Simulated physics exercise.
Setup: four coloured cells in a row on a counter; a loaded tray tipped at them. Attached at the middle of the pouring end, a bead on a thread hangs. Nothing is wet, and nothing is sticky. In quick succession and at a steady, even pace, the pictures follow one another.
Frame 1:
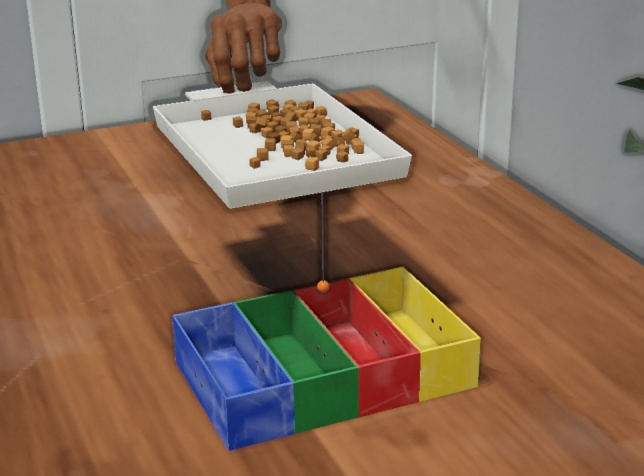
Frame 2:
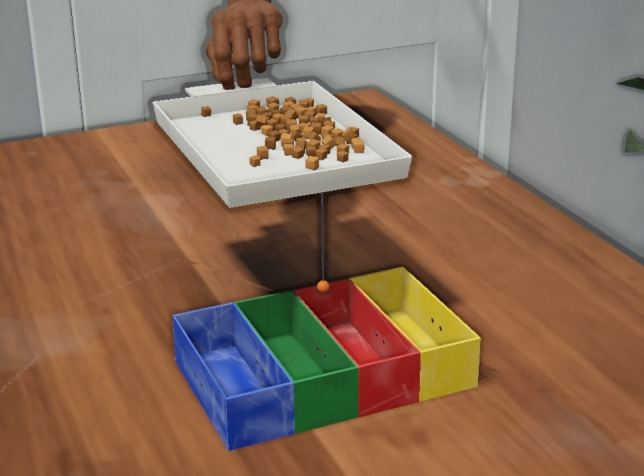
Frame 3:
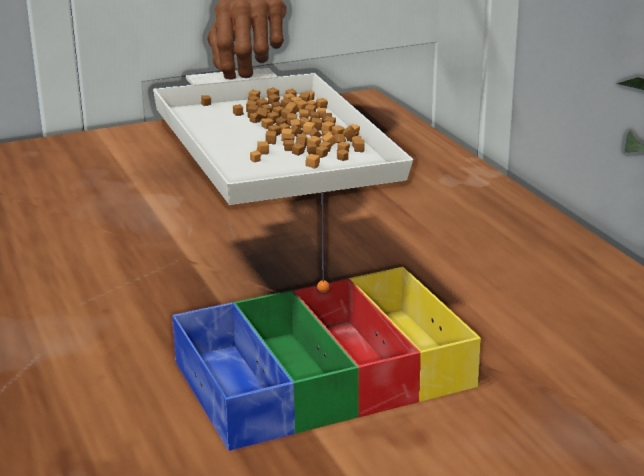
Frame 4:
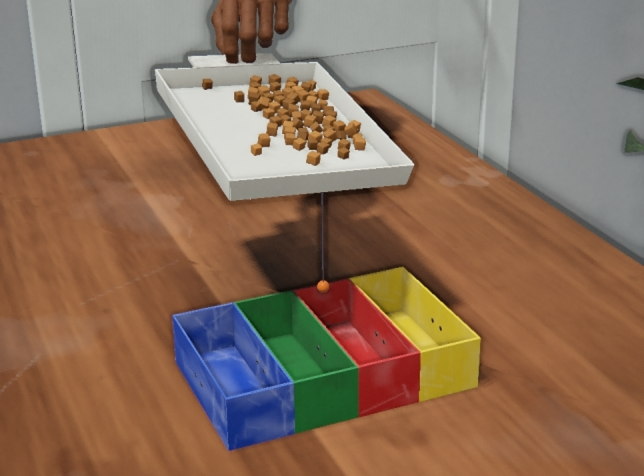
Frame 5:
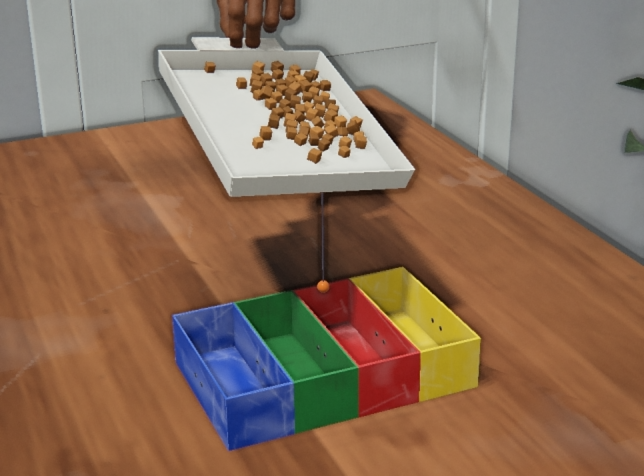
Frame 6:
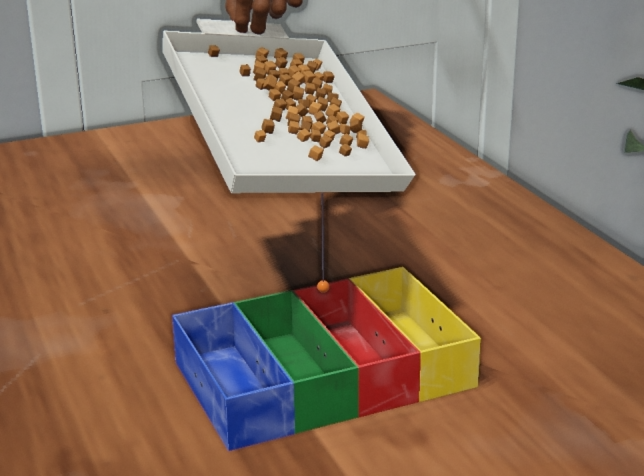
A hand at the back of a white tray of brown sugar cubes raised that end steadily, tilting the tray toward the blue, green, red and yellow compartments below, while a bead hung still on its thread.
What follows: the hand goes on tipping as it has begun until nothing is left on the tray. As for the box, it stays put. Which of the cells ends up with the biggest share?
Yellow.
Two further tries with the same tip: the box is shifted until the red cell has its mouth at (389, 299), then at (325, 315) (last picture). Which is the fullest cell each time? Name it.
With the first placing it's the cell in red, with the second it's the yellow cell.
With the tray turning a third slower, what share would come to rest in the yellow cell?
Close to 60 per cent.
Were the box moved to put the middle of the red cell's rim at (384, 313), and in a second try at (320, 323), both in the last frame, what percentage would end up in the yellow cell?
About 50 per cent, then about 30 per cent.
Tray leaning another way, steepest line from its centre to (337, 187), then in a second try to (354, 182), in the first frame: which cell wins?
Well, with the first heading it's the yellow one, and with the second it's that yellow cell.
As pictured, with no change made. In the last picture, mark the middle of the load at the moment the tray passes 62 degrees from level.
Close to (363, 140).
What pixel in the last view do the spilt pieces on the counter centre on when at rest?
The centre sits close to (501, 324).
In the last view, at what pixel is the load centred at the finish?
(419, 336).
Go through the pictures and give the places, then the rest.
In the first frame, corners of the pouring end at (229, 185) and (407, 155), level; middle of the load at (295, 132), brown sugar cubes; bead on its thread at (323, 287); blue cell at (260, 411); green cell at (326, 395); red cell at (389, 379); yellow cell at (449, 364).
In the second frame, corners of the pouring end at (229, 184) and (407, 156), level; middle of the load at (296, 130).
In the third frame, corners of the pouring end at (230, 182) and (408, 159), tipped barely, lowest at the right corner; middle of the load at (296, 125).
In the fourth frame, corners of the pouring end at (232, 179) and (409, 163), tipped a little, lowest at the right corner; middle of the load at (297, 117).
In the fifth frame, corners of the pouring end at (235, 175) and (410, 168), tipped clearly, lowest at the right corner; middle of the load at (295, 102).
In the sixth frame, corners of the pouring end at (237, 173) and (411, 173), tipped clearly, lowest at the right corner; middle of the load at (311, 100); blue cell at (260, 411); green cell at (326, 395); red cell at (389, 379); yellow cell at (449, 364).
Soon, tray tipped steeply; all on the tray.
A while on, tray tipped right over; all on the tray.
Towards the end, tray tipped past a quarter turn; about half in the yellow cell; a small part in the red cell; about a third falling or outside the box.
Finally, tray tipped past a quarter turn; about half in the yellow cell; a small part in the red cell; none in the blue cell; none in the green cell; about a third outside the box.
